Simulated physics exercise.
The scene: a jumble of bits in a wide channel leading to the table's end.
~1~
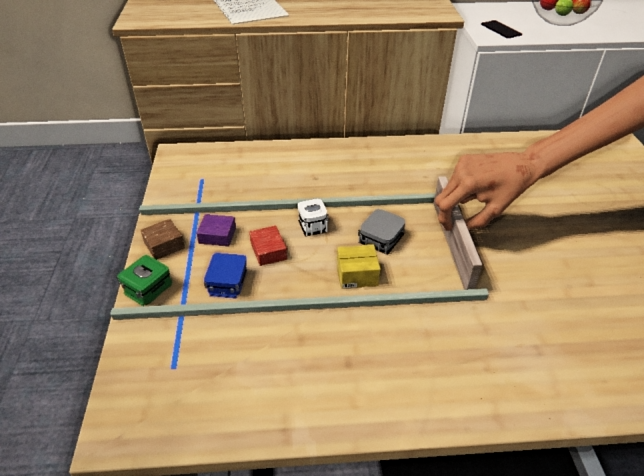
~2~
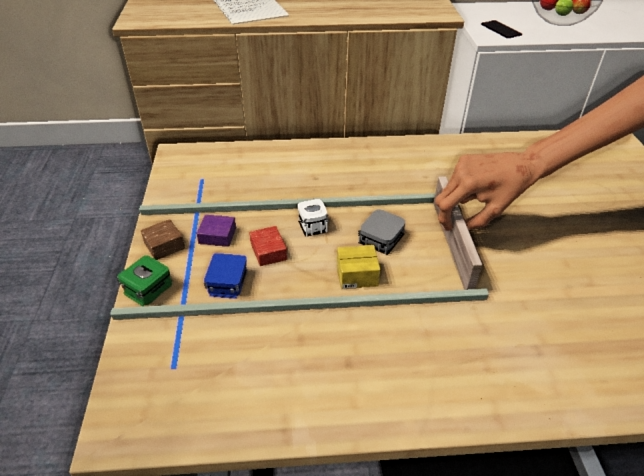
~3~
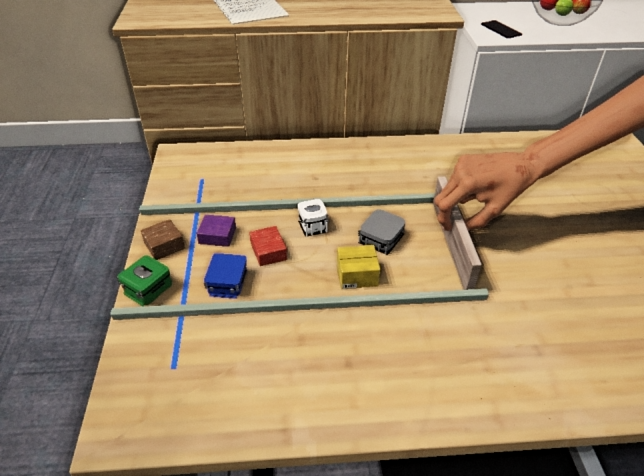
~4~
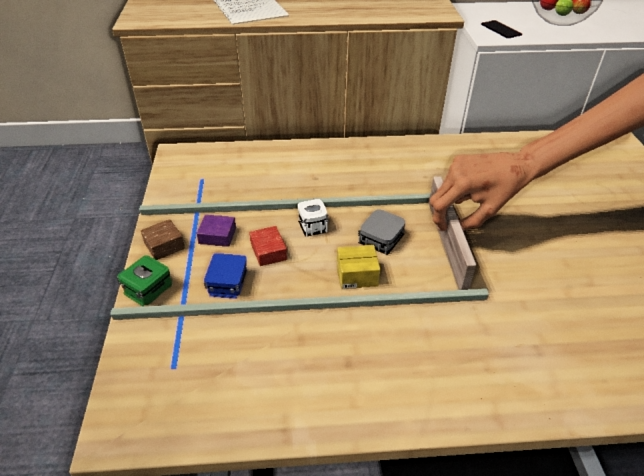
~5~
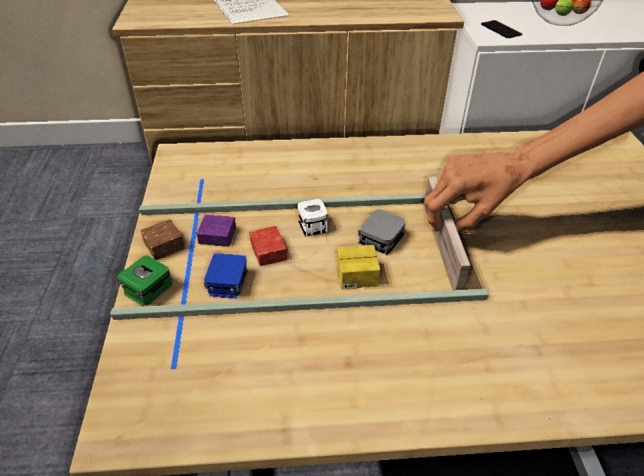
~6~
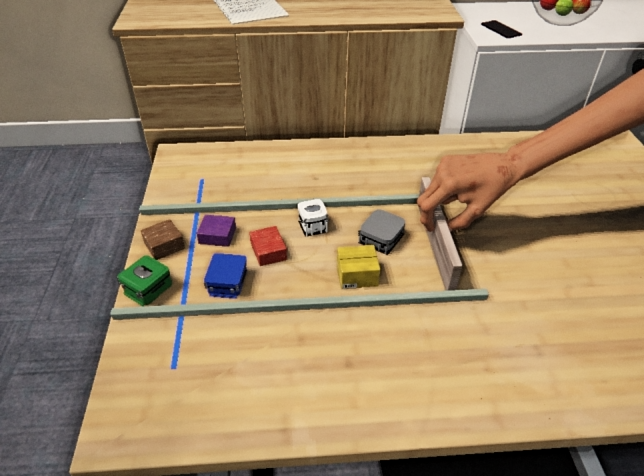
In the video, a hand holds an upright board at the right end of a channel scattered with small coloured boxes and blocks, then slides it slightly left while the objects and the blue tape line stay still.
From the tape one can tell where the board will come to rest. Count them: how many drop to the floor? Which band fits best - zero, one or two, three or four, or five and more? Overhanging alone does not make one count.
After that push only one or two come off the table.
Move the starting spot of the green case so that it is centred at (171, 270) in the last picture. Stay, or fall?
From there it topples down.
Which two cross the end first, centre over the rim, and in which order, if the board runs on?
In order, first the green case, then the brown block.
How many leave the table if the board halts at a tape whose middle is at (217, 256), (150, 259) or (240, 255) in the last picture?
0, 5, 0.
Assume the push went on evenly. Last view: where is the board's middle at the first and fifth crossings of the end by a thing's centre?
Pixels, in order: Around (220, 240), around (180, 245).
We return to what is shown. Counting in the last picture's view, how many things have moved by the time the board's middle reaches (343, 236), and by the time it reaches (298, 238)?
By then 3, and 4.
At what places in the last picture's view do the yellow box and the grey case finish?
I'd put one at around (166, 275) and the other at around (172, 250).
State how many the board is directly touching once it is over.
It touches 3.
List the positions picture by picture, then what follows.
Green case (146, 281); brown block (163, 239); purple block (217, 230); board (455, 231); tape (190, 257), in the first picture.
Brown block (163, 239); yellow box (358, 267), in the second picture.
Purple block (217, 230); grey case (382, 232), in the third picture.
Green case (146, 281); white case (313, 217), in the fourth picture.
Brown block (163, 239); board (445, 231), in the fifth picture.
Green case (146, 281); brown block (163, 239); purple block (217, 230); board (437, 231); tape (190, 257), in the sixth picture.
Early on, none off yet; green case at rest near (146, 281); brown block at rest near (163, 239); purple block at rest near (217, 230).
Finally, the number that fall off is one or two; lost, brown block and green case.
